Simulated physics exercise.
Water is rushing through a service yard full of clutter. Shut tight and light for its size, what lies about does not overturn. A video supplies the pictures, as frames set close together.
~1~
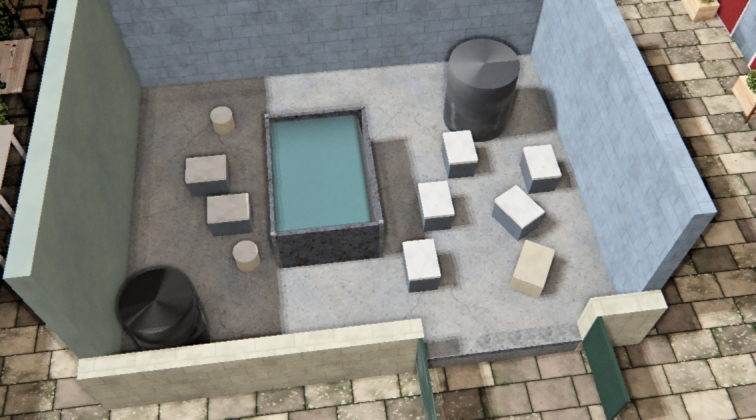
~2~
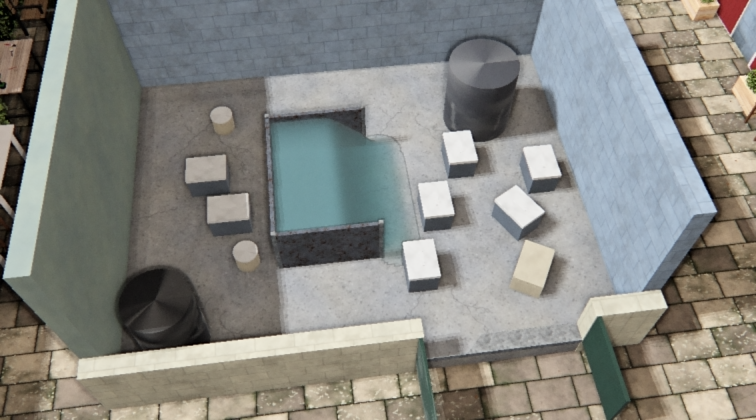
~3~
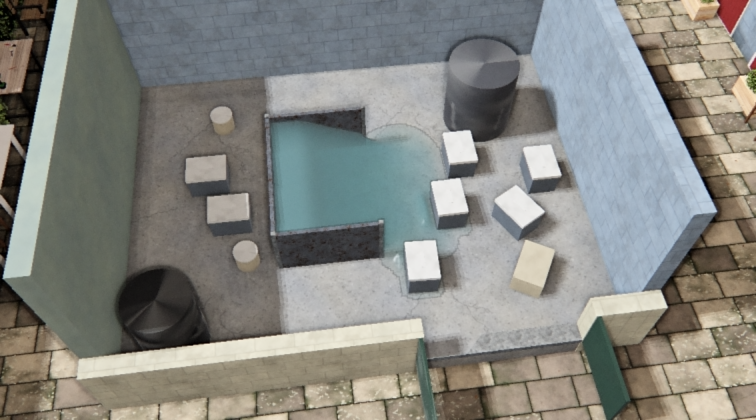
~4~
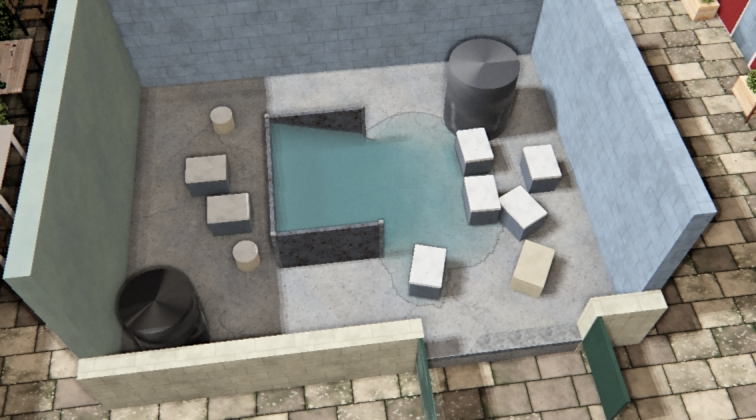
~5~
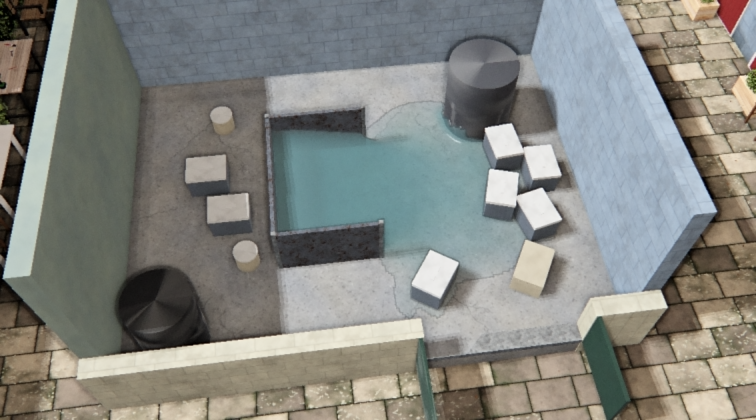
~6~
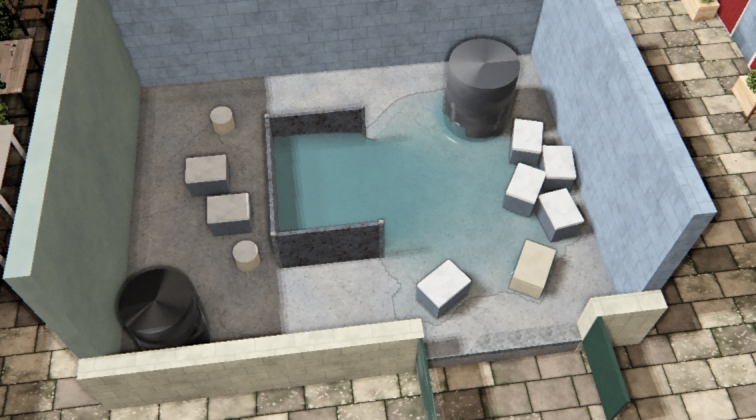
Walled paved yard seen from above, water spreading rightward from an open-sided tank and pushing several pale-topped blocks toward the blue wall.
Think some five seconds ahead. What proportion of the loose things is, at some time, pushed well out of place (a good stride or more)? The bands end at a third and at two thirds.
That share lands between a third and two thirds.
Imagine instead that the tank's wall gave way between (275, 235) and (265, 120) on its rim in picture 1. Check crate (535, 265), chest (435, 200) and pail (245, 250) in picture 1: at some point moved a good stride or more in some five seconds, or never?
Lab note - in sequence: Travelled far enough; did not travel far; travelled far enough.
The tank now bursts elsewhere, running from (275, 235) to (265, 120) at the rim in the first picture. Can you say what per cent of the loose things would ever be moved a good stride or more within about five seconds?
That should be close to 70 percent.
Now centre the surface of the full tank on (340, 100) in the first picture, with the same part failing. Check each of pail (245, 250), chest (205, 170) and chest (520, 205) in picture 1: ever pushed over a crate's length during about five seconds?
Object by object, in turn: Lingered near its place, lingered near its place, travelled a good distance.
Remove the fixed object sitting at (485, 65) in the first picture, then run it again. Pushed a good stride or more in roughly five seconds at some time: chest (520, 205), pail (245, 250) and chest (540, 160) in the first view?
One at a time: The first traveled far, the second remained nearby, the third remained nearby.
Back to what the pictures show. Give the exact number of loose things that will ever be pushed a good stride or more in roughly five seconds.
Total: 6.
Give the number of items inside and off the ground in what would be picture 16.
Counted: 5.
A moment on, 5 of 10 are well off their spots; 4 afloat.
Next, 5 of 10 are well off their spots; 5 afloat.
Later, 6 of 10 are well off their spots; 4 afloat.
In the end, 6 of 10 are well off their spots, and 6 have been at some point; 4 afloat.
